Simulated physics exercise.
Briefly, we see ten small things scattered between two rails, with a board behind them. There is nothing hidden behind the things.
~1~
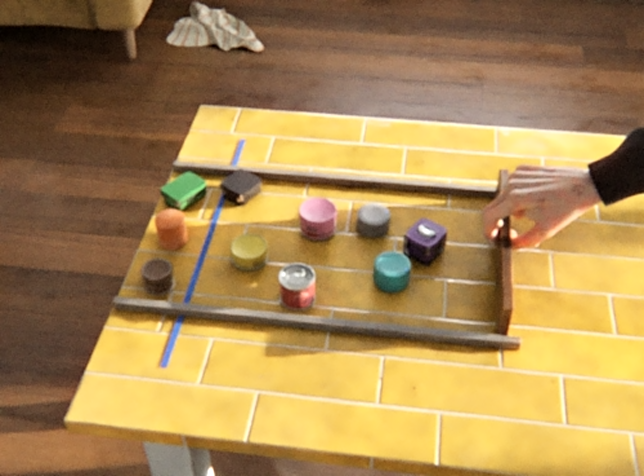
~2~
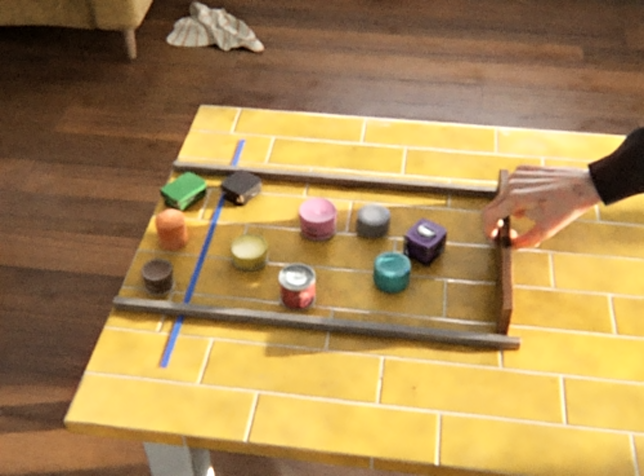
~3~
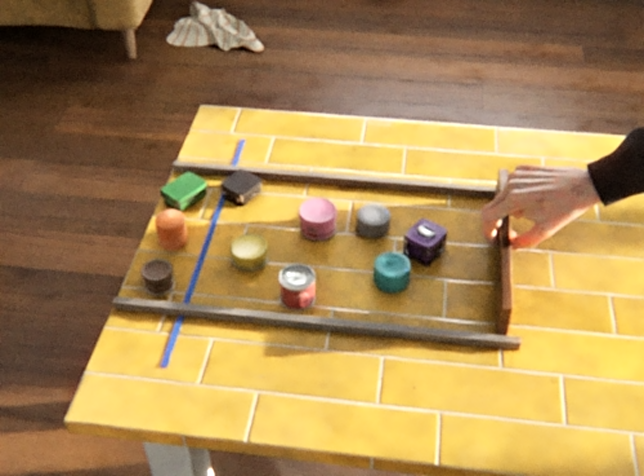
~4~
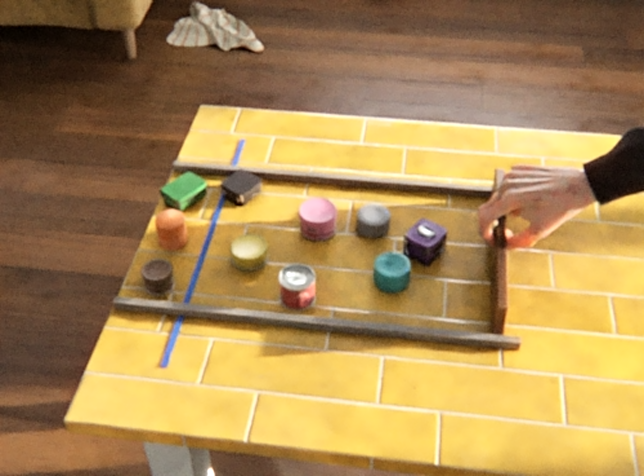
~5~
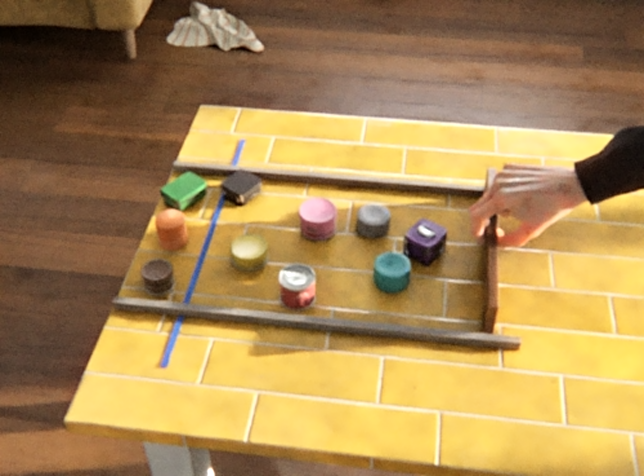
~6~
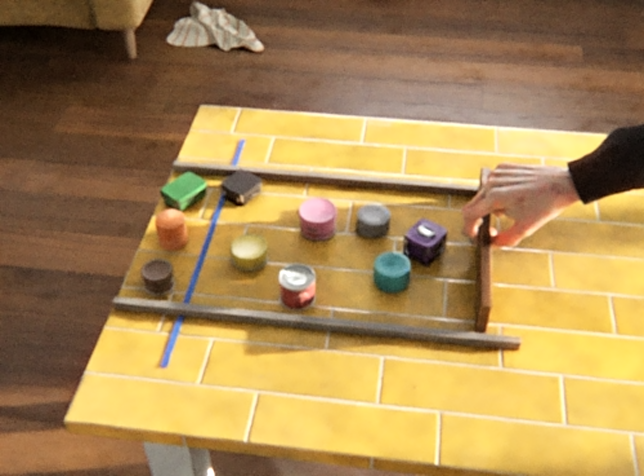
The footage shows small colourful containers scattered between two rails on a yellow tabletop crossed by a blue line, while a hand at the right grips an upright board, then slides it slightly left as the containers stay still.
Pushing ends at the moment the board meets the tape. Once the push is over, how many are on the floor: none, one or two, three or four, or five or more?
On the floor: One or two.
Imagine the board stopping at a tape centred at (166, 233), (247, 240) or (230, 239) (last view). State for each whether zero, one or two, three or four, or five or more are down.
So, for the three spots in the order asked, I'd go with more than four, none at all and none at all.
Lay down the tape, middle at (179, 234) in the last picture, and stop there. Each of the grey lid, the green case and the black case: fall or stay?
Going in order, the grey lid keeps its spot, then the green case goes off the edge, then the black case keeps its spot.
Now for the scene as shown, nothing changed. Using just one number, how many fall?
It comes to 1.
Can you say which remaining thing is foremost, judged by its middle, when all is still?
The green case.
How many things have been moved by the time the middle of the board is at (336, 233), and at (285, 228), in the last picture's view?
Answer - first 4, then 6.
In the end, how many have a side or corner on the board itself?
Count: 5.
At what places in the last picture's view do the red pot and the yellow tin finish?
Listed in order, first is (173, 275) and the other is (157, 240).
Soon after, none off yet; green case at rest near (185, 193); orange lid at rest near (171, 230); brown tin at rest near (159, 277).
At rest, the number that fall off is one or two; fallen, orange lid.
